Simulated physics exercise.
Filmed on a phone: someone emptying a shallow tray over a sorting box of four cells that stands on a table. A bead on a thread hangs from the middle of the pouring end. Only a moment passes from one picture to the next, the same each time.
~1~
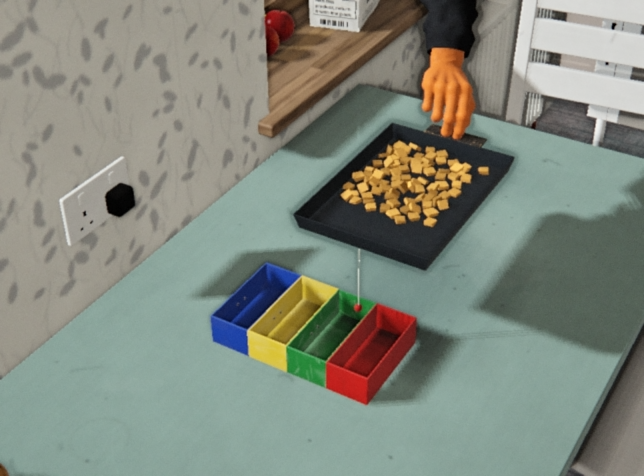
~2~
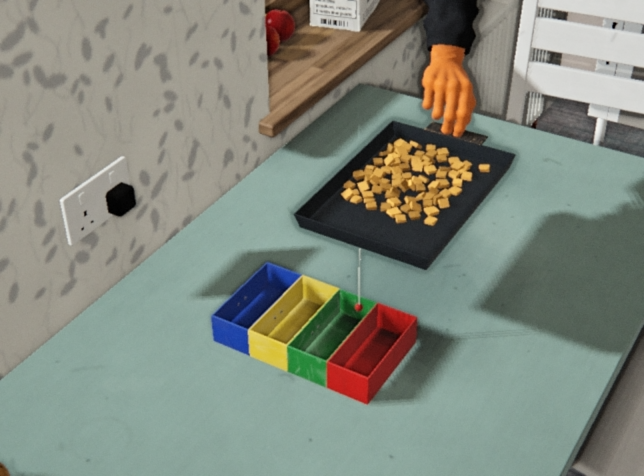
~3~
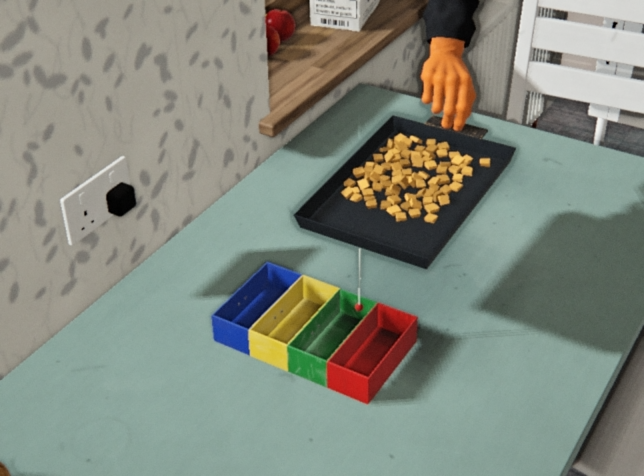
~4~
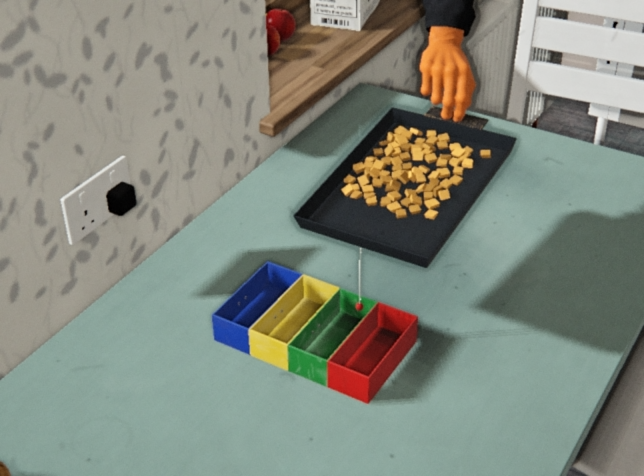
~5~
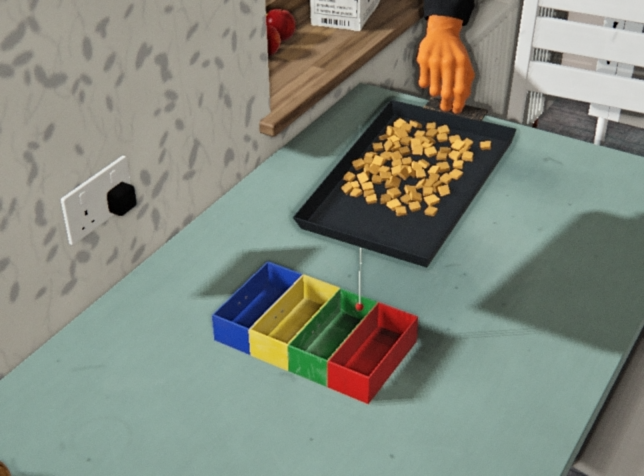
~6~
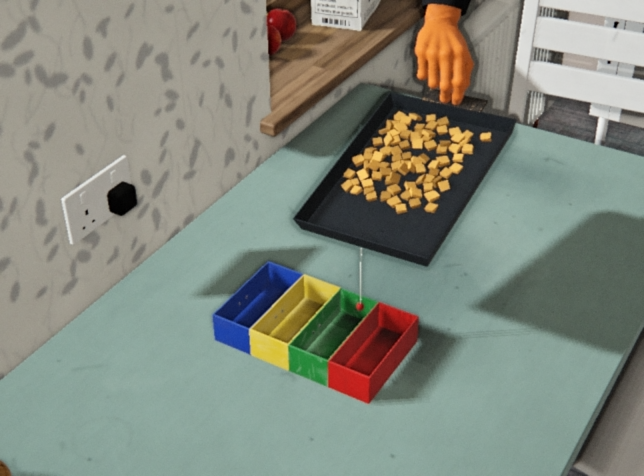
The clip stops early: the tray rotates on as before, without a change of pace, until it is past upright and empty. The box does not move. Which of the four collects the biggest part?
The yellow cell gets the most.
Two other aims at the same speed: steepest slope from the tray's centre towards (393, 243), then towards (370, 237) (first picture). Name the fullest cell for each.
The first try: Red. The second: The green cell.
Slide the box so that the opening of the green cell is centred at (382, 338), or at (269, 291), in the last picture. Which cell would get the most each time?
At the first place the blue cell, at the second the red cell.
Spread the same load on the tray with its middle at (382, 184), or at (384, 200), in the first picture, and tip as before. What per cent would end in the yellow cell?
About 60 and 50 per cent.
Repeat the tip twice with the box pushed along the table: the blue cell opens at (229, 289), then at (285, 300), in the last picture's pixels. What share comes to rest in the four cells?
About 100 and 100 per cent.
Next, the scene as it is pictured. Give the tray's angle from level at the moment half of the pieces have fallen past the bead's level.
Roughly 110°.
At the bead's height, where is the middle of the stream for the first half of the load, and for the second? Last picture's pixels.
Early half (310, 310), late half (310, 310).
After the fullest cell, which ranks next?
Second comes the green cell.
Just after the last frame, tray tipped steeply; almost all on the tray; just a few falling or outside the box.
A moment on, tray tipped right over; the larger part on the tray; about a tenth in the yellow cell; about a tenth in the green cell.
Further on, tray tipped past a quarter turn; roughly half in the yellow cell; roughly a third in the green cell; about a tenth in the red cell; just a few in the blue cell.
When it is over, tray tipped past a quarter turn; roughly half in the yellow cell; roughly a third in the green cell; about a tenth in the red cell; just a few in the blue cell.
